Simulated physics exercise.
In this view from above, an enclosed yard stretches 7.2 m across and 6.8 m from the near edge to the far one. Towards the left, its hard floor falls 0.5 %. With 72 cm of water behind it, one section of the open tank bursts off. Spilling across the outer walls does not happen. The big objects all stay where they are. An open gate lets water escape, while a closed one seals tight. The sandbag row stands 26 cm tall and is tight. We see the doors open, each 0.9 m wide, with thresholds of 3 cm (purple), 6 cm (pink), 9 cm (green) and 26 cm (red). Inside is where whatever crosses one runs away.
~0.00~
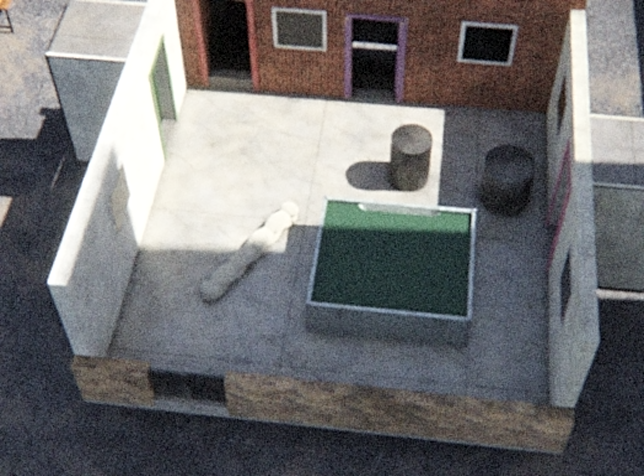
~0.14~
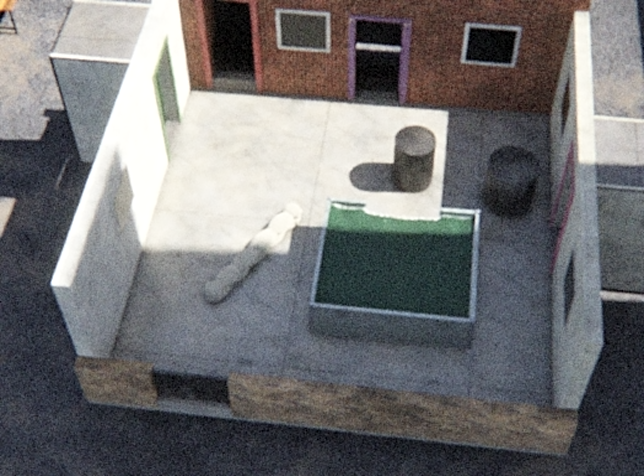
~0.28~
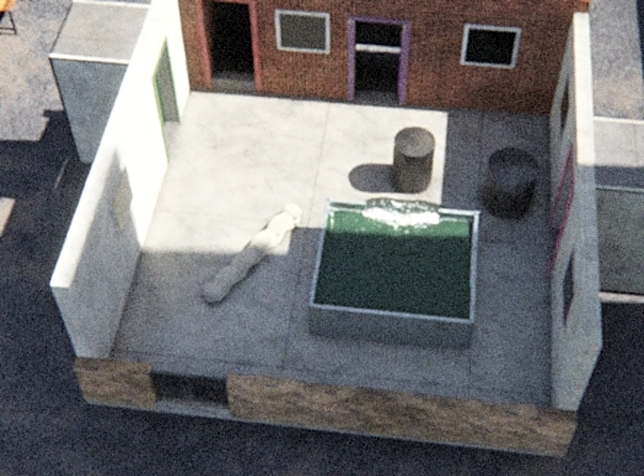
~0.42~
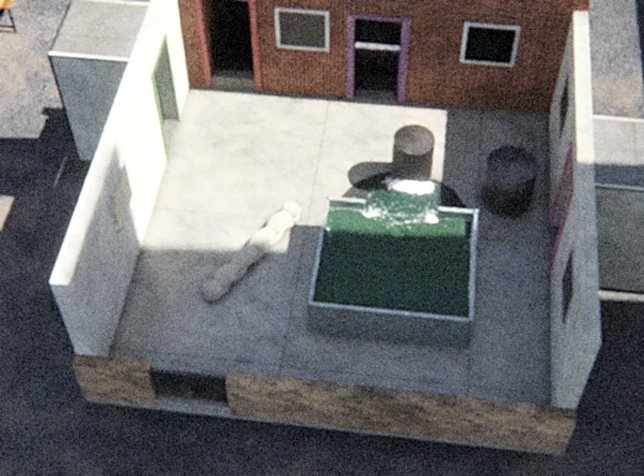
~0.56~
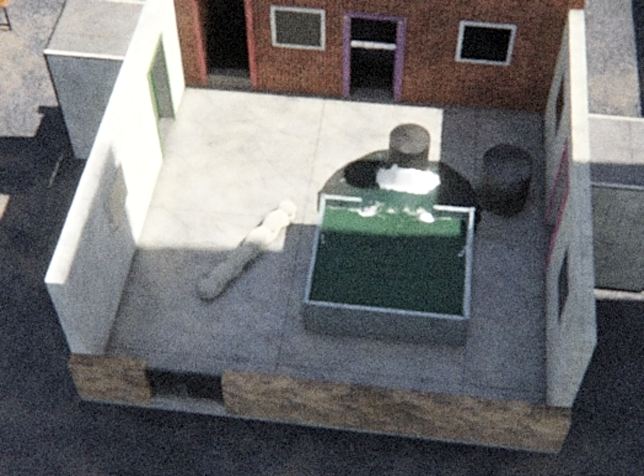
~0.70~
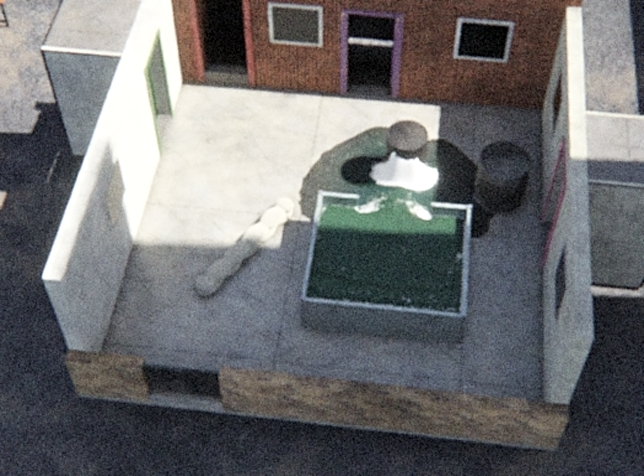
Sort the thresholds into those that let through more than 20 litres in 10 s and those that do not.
Sorted: Purple door lets more through; pink door does not; green door lets more through; red door does not.
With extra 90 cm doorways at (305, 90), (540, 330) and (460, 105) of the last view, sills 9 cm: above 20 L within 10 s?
Taking them in order, the first gets enough, the second too little and the third enough.
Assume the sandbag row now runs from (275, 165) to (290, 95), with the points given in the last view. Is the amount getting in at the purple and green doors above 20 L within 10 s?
Well, the purple one ends up more than allowed and the green one ends up within bounds.
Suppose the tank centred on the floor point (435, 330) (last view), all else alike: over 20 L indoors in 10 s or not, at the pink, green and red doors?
So the pink door tops the limit, the green door tops the limit and the red door keeps within it.
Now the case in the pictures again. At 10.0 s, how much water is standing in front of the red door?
Roughly 12.0 centimetres.
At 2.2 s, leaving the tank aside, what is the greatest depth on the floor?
Roughly 44 cm.
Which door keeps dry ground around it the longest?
Answer: The green door.
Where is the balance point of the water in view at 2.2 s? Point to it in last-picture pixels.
I'd put it close to (386, 229).
After 1.4 s water covers 25 % of the floor and is deepest (52 cm) near (397, 196); purple door 4 cm at the sill, 17 L in, pink door not reached, green door not reached, red door not reached.
After 2.2 s water covers 40 % of the floor and is deepest (44 cm) near (397, 196); purple door 7 cm at the sill, 54 L in, pink door 2 cm at the sill, 0 L in, green door not reached, red door 15 cm at the sill, 0 L in.
After 3.5 s water covers 55 % of the floor and is deepest (32 cm) near (398, 188); purple door 13 cm at the sill, 121 L in, pink door 5 cm at the sill, 0 L in, green door 16 cm at the sill, 17 L in, red door 18 cm at the sill, 0 L in.
After 6.0 s water covers 75 % of the floor and is deepest (22 cm) near (196, 100); purple door 8 cm at the sill, 162 L in, pink door 4 cm at the sill, 2 L in, green door 19 cm at the sill, 64 L in, red door 17 cm at the sill, 0 L in.
After 10.0 s water covers 95 % of the floor and is deepest (18 cm) near (100, 356); purple door 5 cm at the sill, 179 L in, pink door 2 cm at the sill, 2 L in, green door 13 cm at the sill, 173 L in, red door 12 cm at the sill, 0 L in.
